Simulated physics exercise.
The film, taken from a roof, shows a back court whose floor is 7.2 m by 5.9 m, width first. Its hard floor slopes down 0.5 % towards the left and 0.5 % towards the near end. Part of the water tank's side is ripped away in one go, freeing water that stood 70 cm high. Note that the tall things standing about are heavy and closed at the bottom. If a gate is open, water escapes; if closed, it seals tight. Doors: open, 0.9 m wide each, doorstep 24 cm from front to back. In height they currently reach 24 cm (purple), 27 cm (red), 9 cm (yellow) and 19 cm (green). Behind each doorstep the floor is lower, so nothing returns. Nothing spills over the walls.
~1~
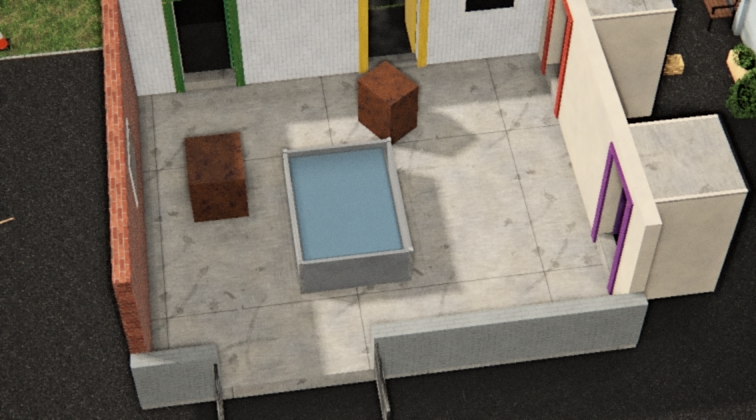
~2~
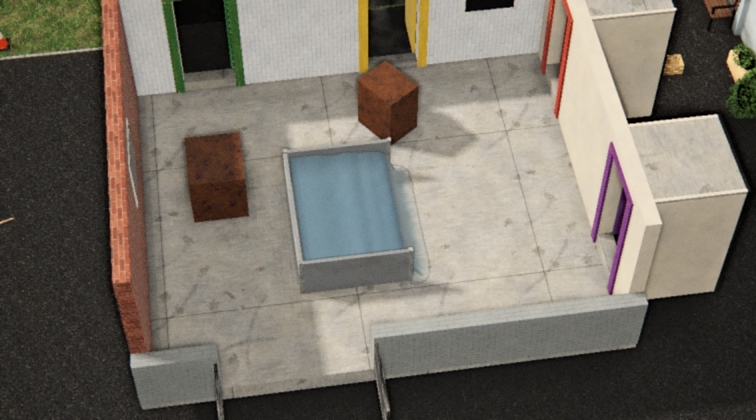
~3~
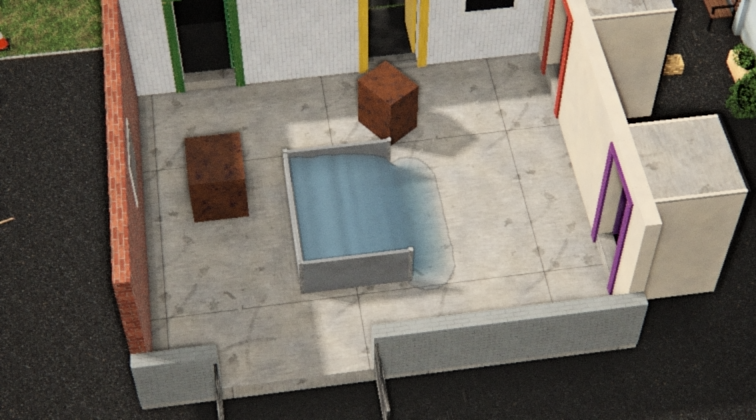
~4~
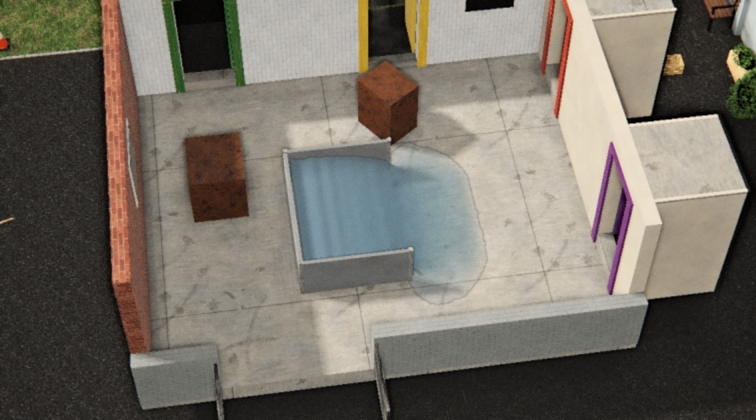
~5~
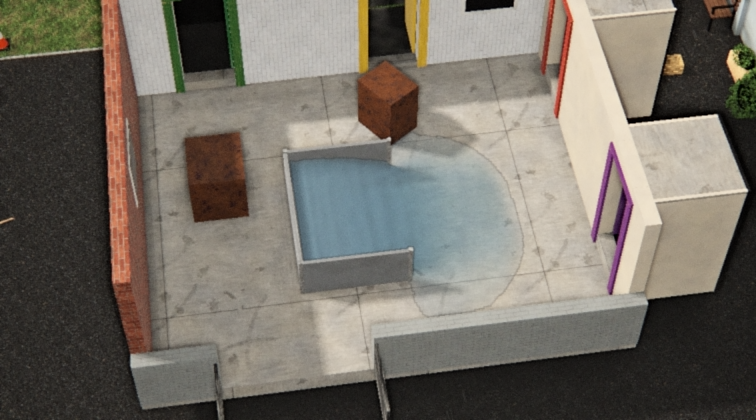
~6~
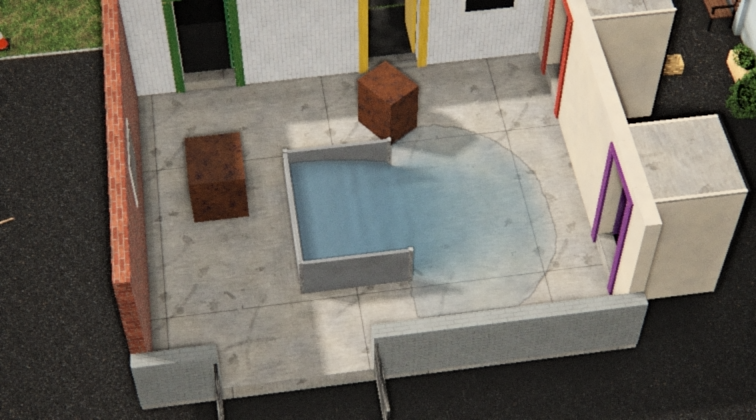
Walled back court seen from above, the right side of a grey water tank vanishing and water spreading rightward across the concrete.
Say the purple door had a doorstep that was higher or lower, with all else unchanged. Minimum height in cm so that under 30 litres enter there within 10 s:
22 cm.
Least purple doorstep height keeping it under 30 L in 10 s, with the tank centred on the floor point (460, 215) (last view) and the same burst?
About 28 cm.
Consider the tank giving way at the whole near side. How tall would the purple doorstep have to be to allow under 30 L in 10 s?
Then the minimum is about 13.0 cm.
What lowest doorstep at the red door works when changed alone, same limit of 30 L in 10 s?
At the red door you'd want roughly 11.5 cm.
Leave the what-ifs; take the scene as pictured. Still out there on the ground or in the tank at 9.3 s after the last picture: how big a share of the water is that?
Roughly 94 %.
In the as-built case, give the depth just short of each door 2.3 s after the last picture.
Door by door in centimetres - purple 25, red 14, yellow 0, green 0.
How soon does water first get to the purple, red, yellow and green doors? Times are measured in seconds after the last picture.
Arrival times - purple: 0.3 s; red: 0.8 s; yellow: 2.6 s; green: 4.0 s.
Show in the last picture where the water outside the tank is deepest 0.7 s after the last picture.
(575, 207).
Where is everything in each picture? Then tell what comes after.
The water tank at (346, 203) is whole and still, 70 cm deep; the purple door at (611, 227) is dry, in the first picture.
The gap is at (397, 215), the front 0.3 m out at (423, 274); the back of the water tank holds 70 cm, in the second picture.
The gap is at (397, 216), the front 0.7 m out at (449, 267); the back of the water tank holds 69 cm, in the third picture.
The gap is at (397, 217), the front 1.2 m out at (481, 260); the back of the water tank holds 61 cm, in the fourth picture.
Water pours out at (397, 217) and has run 1.9 m, to (518, 243); about 8 cm deep outside, 59 cm at the back, in the fifth picture.
Water pours out at (397, 218) and has run 2.4 m, to (551, 239); about 7 cm deep outside, 57 cm at the back; 0.9 m in a straight line remain to the purple door at (611, 227), in the sixth picture.
Then, 0.7 s after the last picture water covers 35 % of the floor, deepest (39 cm) near (575, 207); 27 cm at the purple door, 0 litres in over its 24 cm doorstep.
Then, 2.3 s after the last picture water covers 40 % of the floor, deepest (30 cm) near (531, 58); 25 cm at the purple door, 15 litres in over its 24 cm doorstep.
Then, 9.3 s after the last picture water covers 95 % of the floor, deepest (12 cm) near (281, 233); 5 cm at the purple door, 18 litres in over its 24 cm doorstep.
At the purple door as built, the water peaked near 30 cm, 1.1 s after the last picture.
Run again over the same 10 s with other heights there, 57 litres in over 19 cm, 10 litres over 26 cm. The limit of 30 litres is kept from about 22 cm up.
